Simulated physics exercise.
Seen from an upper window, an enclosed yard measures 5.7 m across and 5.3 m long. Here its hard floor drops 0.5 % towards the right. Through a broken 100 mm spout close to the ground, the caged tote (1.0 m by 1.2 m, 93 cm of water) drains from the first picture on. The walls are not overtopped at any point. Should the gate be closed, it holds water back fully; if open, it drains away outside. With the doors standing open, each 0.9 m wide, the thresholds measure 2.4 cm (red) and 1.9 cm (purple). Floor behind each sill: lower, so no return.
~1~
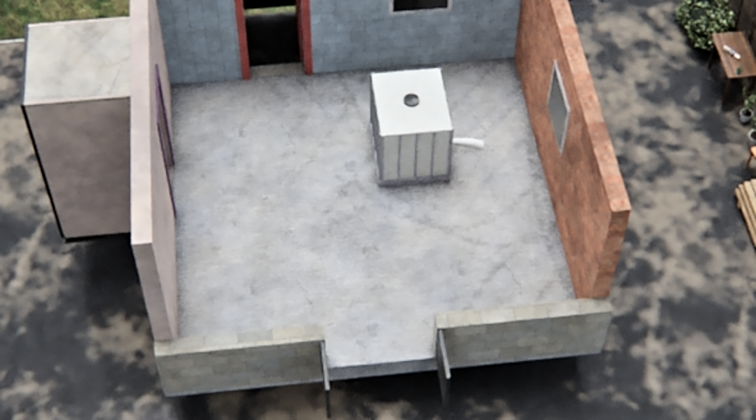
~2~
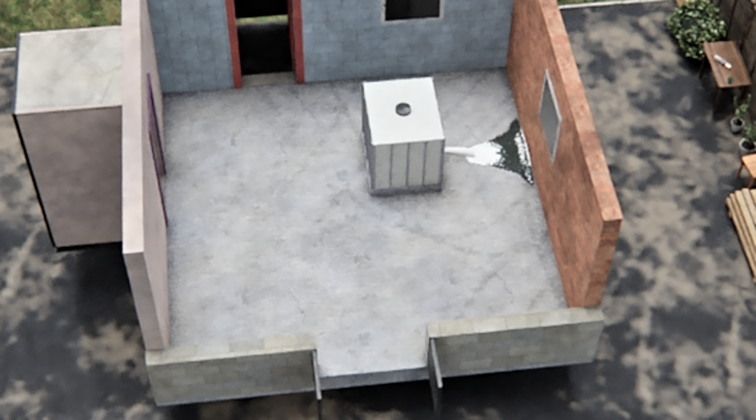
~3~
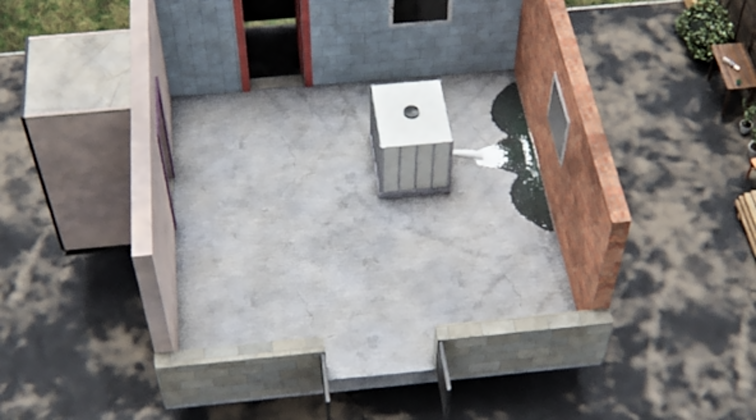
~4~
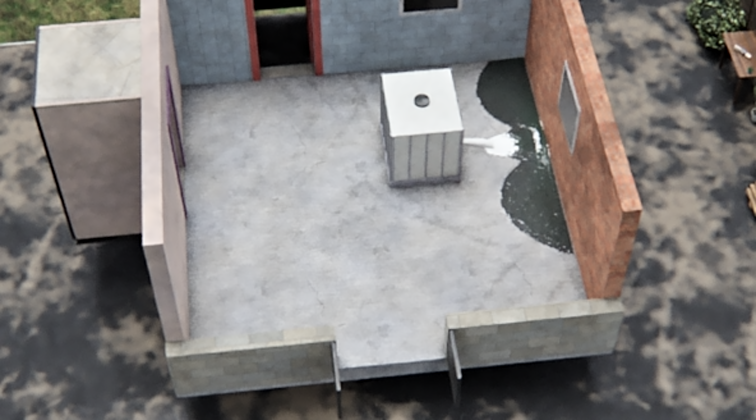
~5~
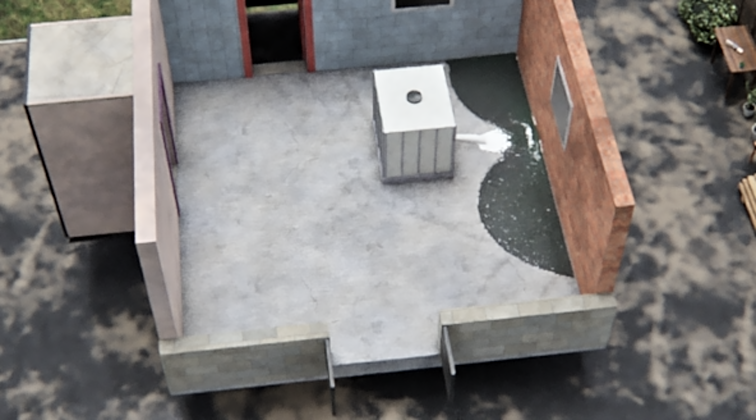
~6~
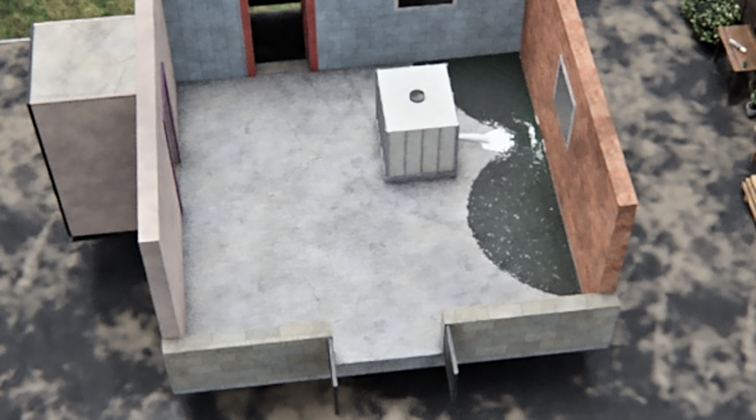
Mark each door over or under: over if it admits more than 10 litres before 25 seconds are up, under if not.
Red door: Under, purple door: Under.
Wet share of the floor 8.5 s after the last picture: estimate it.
Something like 55 percent is wet.
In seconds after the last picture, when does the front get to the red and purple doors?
For red it's 5.5 s, and for purple it's 17.0 s.
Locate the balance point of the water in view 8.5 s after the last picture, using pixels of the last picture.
Near (462, 174) in the last picture.
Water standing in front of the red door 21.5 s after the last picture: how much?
1.5 cm.
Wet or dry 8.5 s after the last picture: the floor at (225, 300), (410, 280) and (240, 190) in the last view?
First untouched, then waterlogged, then untouched.
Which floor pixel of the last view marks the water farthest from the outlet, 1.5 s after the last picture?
The front reaches farthest at about (587, 323).
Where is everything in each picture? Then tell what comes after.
The jet has just started at (461, 142); the ground is still dry, in the first picture.
The jet leaves at (452, 151); the sheet reaches (532, 180), 1.6 m away, and wets 0.5 m2, in the second picture.
The jet leaves at (461, 153); the sheet reaches (552, 229), 2.1 m away, and wets 1.3 m2, in the third picture.
From the spout at (471, 142) the water has spread over 2.6 m2; its tip is at (571, 249), and it is 1.2 cm deep on average, in the fourth picture.
From the spout at (464, 138) the water has spread over 3.7 m2; its tip is at (571, 271), and it is 1.1 cm deep on average, in the fifth picture.
From the spout at (467, 137) the water has spread over 4.9 m2; its tip is at (581, 298), and it is 1.1 cm deep on average, in the sixth picture.
Then, 1.5 s after the last picture water covers 25 % of the floor and is deepest (11 cm) near (539, 140); red door not reached, purple door not reached.
Then, 4.5 s after the last picture water covers 40 % of the floor and is deepest (11 cm) near (539, 140); red door not reached, purple door not reached.
Then, 8.5 s after the last picture water covers 55 % of the floor and is deepest (10 cm) near (539, 140); red door 1.3 cm at the sill, 0 L in, purple door not reached.
Then, 12.5 s after the last picture water covers 75 % of the floor and is deepest (9 cm) near (539, 140); red door 1.4 cm at the sill, 0 L in, purple door not reached.
Then, 21.5 s after the last picture water covers 95 % of the floor and is deepest (7 cm) near (539, 140); red door 1.7 cm at the sill, 0 L in, purple door 0.61 cm at the sill, 0 L in.
